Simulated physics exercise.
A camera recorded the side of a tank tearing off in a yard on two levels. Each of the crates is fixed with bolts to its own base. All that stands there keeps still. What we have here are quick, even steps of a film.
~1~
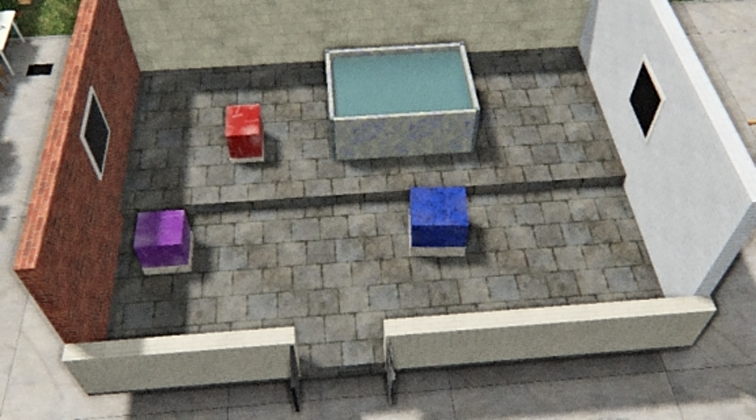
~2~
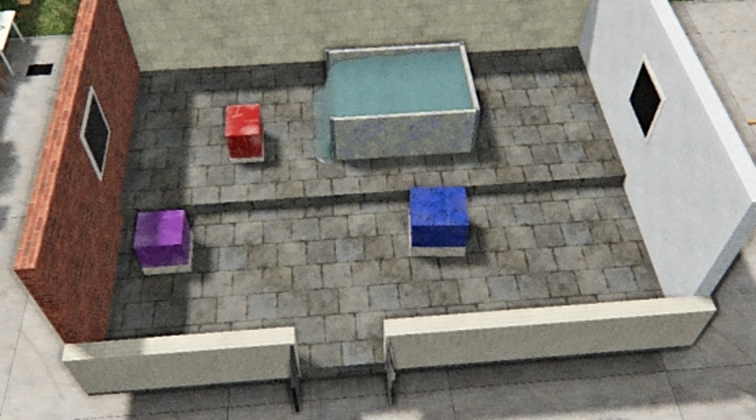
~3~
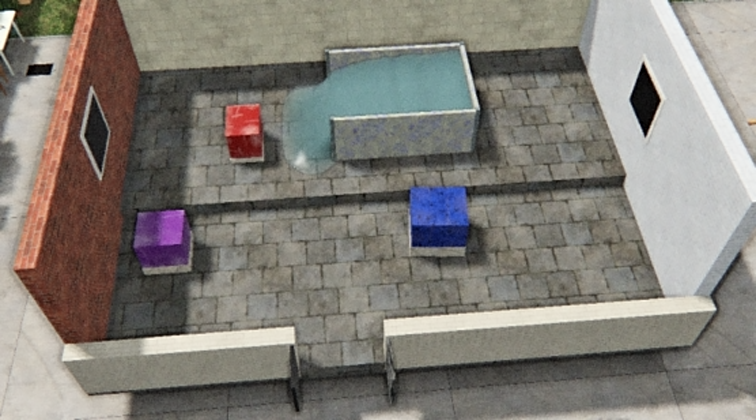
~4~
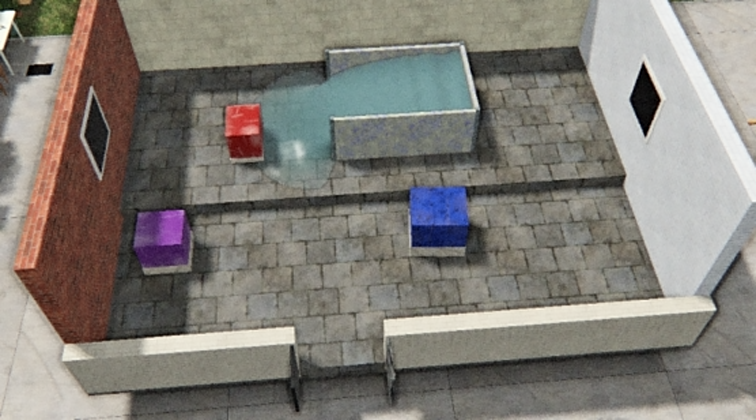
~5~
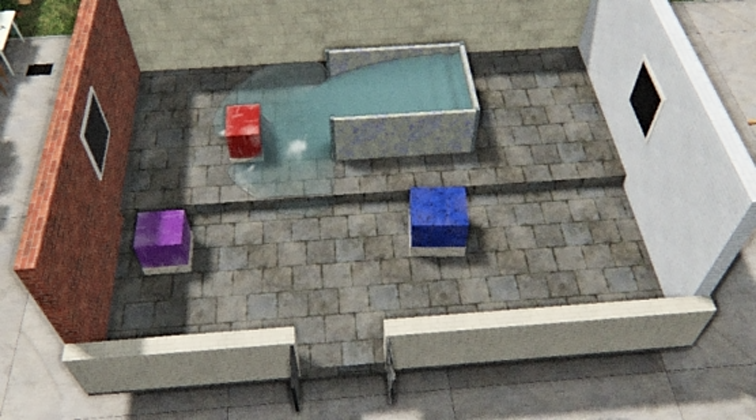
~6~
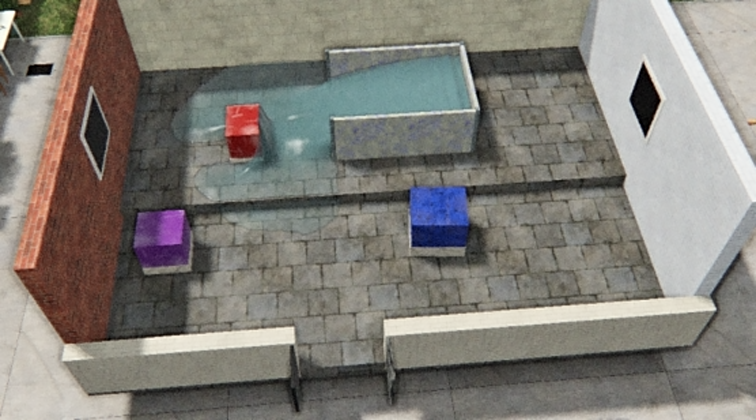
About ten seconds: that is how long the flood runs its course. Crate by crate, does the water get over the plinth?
Purple crate: Touched; blue crate: Untouched; red crate: Touched.
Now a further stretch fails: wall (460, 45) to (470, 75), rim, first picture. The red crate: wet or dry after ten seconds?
The red crate is not reached.
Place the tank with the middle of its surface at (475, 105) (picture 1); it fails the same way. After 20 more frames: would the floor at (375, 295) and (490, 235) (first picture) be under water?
First point untouched, second point untouched.
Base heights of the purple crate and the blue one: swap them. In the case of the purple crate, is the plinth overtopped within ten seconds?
Swap them and purple is flooded.
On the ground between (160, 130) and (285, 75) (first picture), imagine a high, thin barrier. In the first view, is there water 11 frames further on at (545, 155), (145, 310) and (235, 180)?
One by one: Spared, soaked, soaked.
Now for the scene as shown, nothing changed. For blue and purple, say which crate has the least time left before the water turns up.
Simply the purple one.
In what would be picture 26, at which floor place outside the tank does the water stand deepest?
Deepest point: About (112, 301).
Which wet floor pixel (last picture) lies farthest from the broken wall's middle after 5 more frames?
Somewhere near (118, 261).
A moment on, water covers 30 % of the floor; the purple crate water round its plinth, the blue crate not reached, the red crate water round its plinth.
Next, water covers 40 % of the floor; the purple crate water round its plinth, the blue crate not reached, the red crate water round its plinth.
Then, water covers 50 % of the floor; the purple crate water round its plinth, the blue crate not reached, the red crate water round its plinth.
Later, water covers 65 % of the floor; the purple crate water round its plinth, the blue crate water round its plinth, the red crate water round its plinth.
In the end, water covers 85 % of the floor; the purple crate was topped, the blue crate stayed above the water, the red crate was topped.
